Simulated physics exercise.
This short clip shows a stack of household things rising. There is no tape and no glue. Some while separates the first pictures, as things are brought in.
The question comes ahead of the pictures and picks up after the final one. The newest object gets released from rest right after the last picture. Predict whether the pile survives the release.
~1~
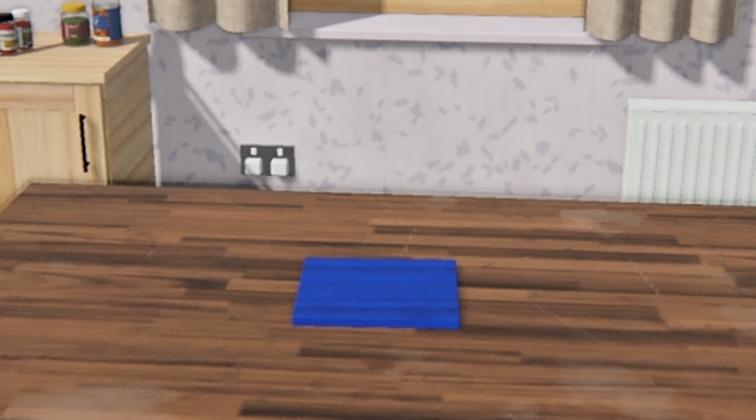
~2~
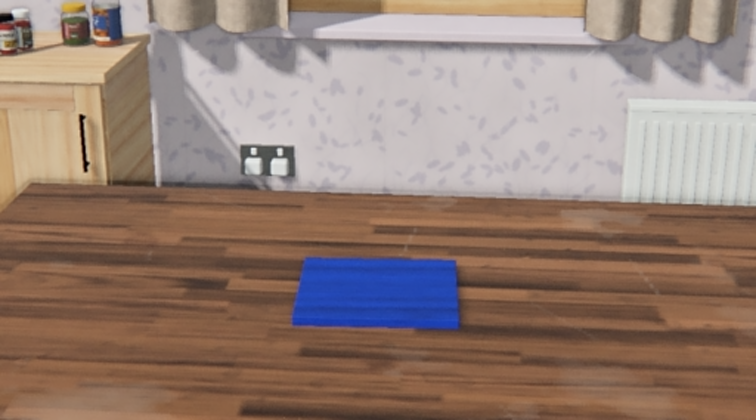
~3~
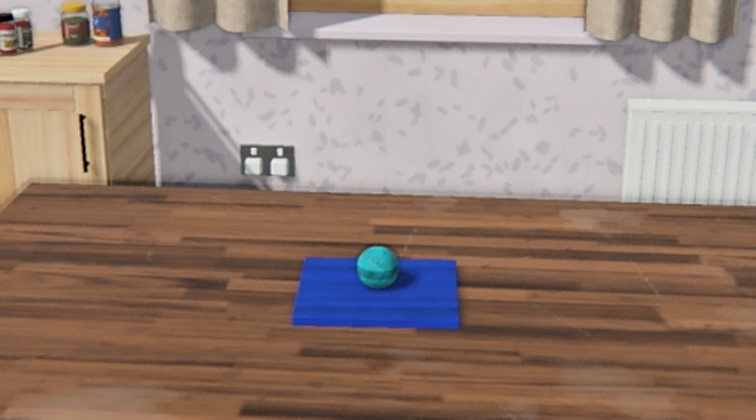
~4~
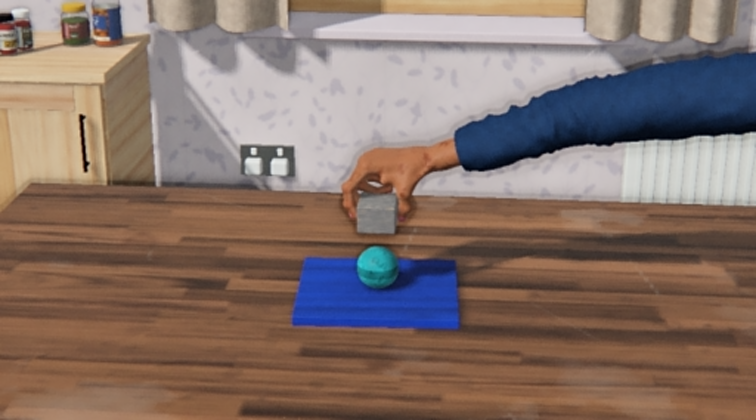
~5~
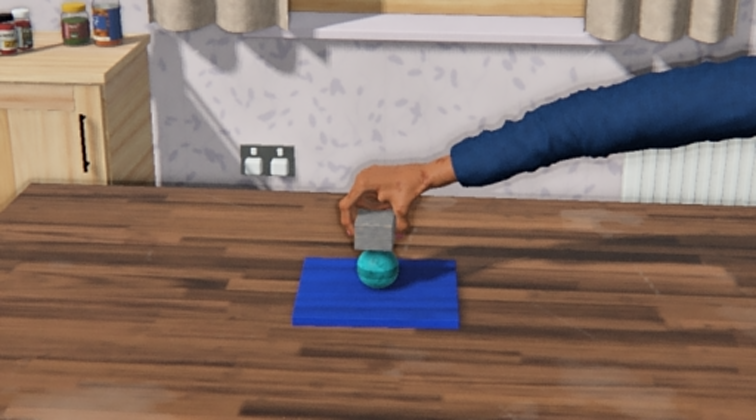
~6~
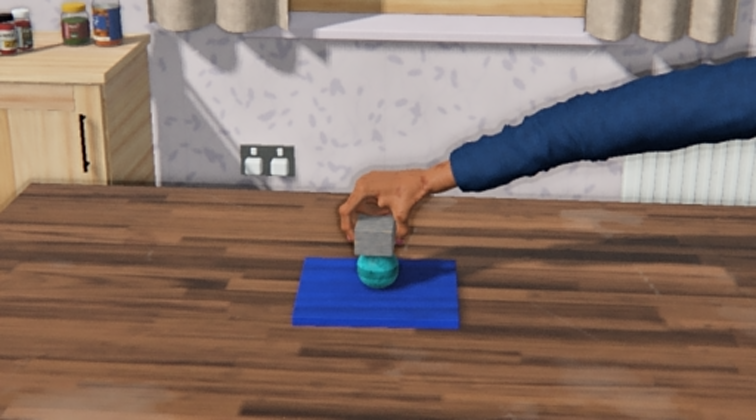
It falls down.
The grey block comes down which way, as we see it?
Well, it travels over to the left.
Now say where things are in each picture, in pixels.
In the first frame, the last thing is not in view yet; blue board (378, 291).
In the second frame, the last thing is not in view yet; blue board (378, 291).
In the third frame, the last thing is not in view yet; blue board (378, 291).
In the fourth frame, still above its spot; grey block (378, 213); blue board (378, 291).
In the fifth frame, still above its spot; grey block (375, 230); blue board (378, 291).
In the sixth frame, in place under the hand; grey block (375, 235); blue board (378, 291).
Then, 0.40 s later than the last frame, grey block tilted by 59° near (343, 243).
Then, 0.60 s later than the last frame, grey block now fallen; turquoise ball moved a little.
When it is over, fallen, grey block; the other 2 as before. End places, in pixels of the last picture, grey block near (326, 268). The pile comes apart.
